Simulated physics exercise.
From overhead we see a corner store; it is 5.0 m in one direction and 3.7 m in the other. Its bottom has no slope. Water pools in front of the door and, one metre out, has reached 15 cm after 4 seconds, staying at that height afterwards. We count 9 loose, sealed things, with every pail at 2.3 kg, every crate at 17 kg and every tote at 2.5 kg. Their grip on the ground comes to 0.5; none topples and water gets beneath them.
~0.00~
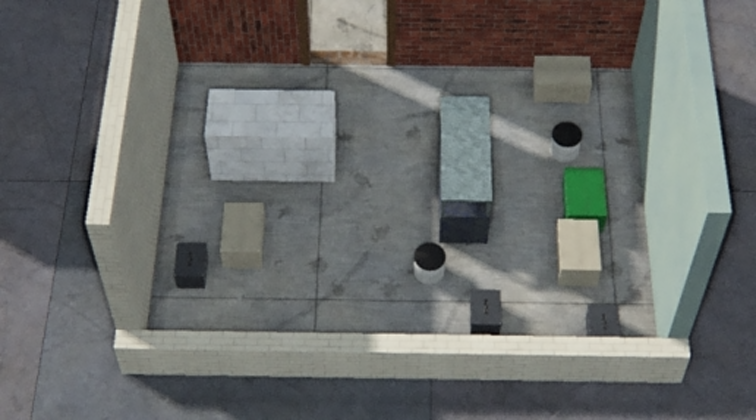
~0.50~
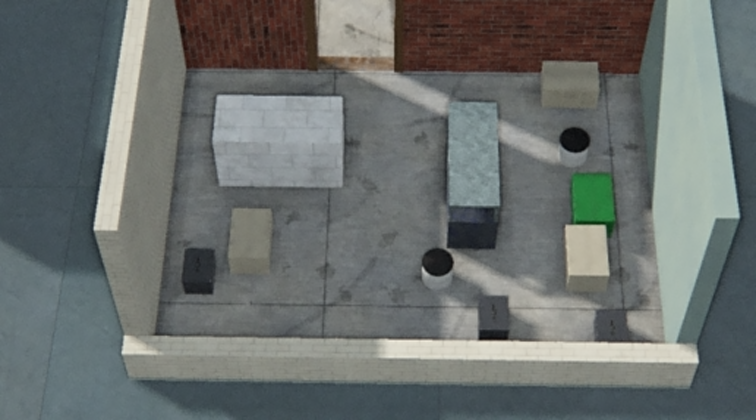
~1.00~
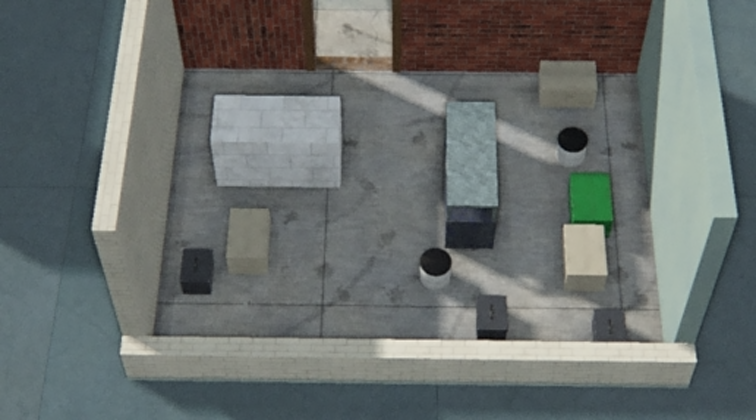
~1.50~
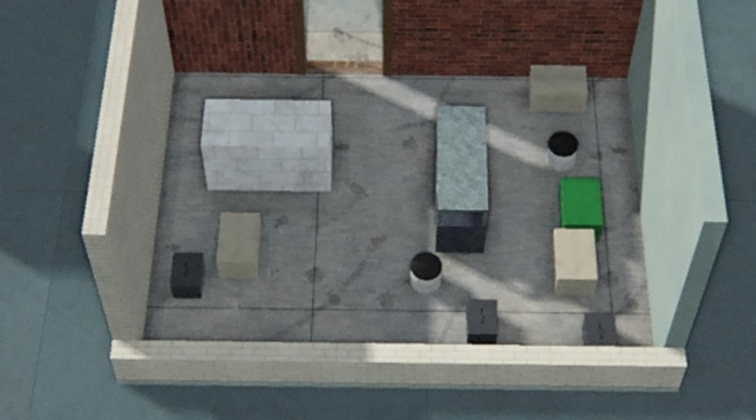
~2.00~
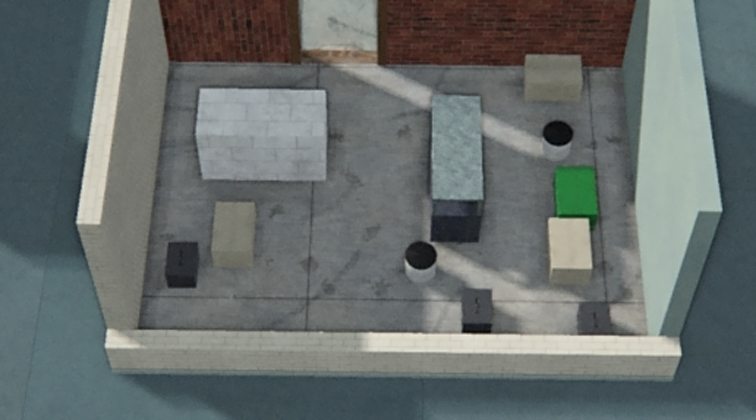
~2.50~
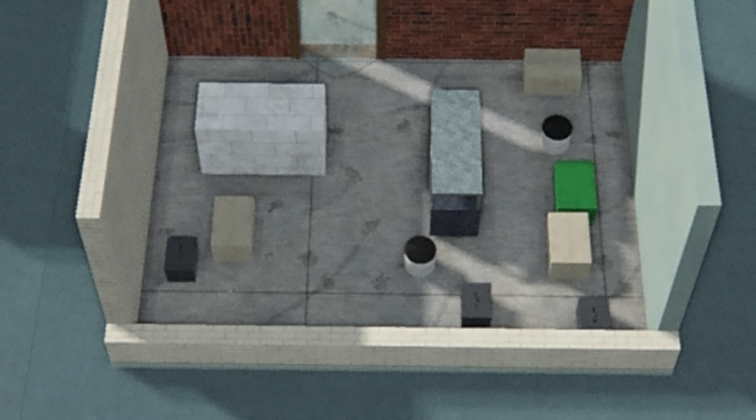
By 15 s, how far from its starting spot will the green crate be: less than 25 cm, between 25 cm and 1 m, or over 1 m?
The green crate ends up less than 25 cm away.
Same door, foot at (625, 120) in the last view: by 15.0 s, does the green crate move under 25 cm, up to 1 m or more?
The green crate remains where it was.
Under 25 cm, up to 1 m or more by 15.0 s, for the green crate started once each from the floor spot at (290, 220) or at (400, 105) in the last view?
Going in order, it barely budges and then it barely budges.
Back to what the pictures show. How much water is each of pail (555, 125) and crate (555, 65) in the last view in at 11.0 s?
I'd estimate 1 cm for the first and 2 cm for the second.
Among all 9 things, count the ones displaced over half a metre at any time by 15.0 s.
The total is 4.
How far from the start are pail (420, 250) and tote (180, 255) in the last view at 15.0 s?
In that order: 200 cm, 150 cm.
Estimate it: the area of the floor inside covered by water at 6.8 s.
Roughly 9.0 m2.
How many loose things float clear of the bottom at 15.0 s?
It comes to 5 of them.
After 3.5 s the green crate is near (576, 184), 0.0 m from its start, aground; 0 afloat.
After 6.8 s the green crate is near (576, 184), 0.0 m from its start, aground; 0 afloat.
After 11.0 s the green crate is near (576, 184), 0.0 m from its start, aground; 4 afloat.
After 15.0 s the green crate is near (576, 184), 0.0 m from its start, aground; 5 afloat.
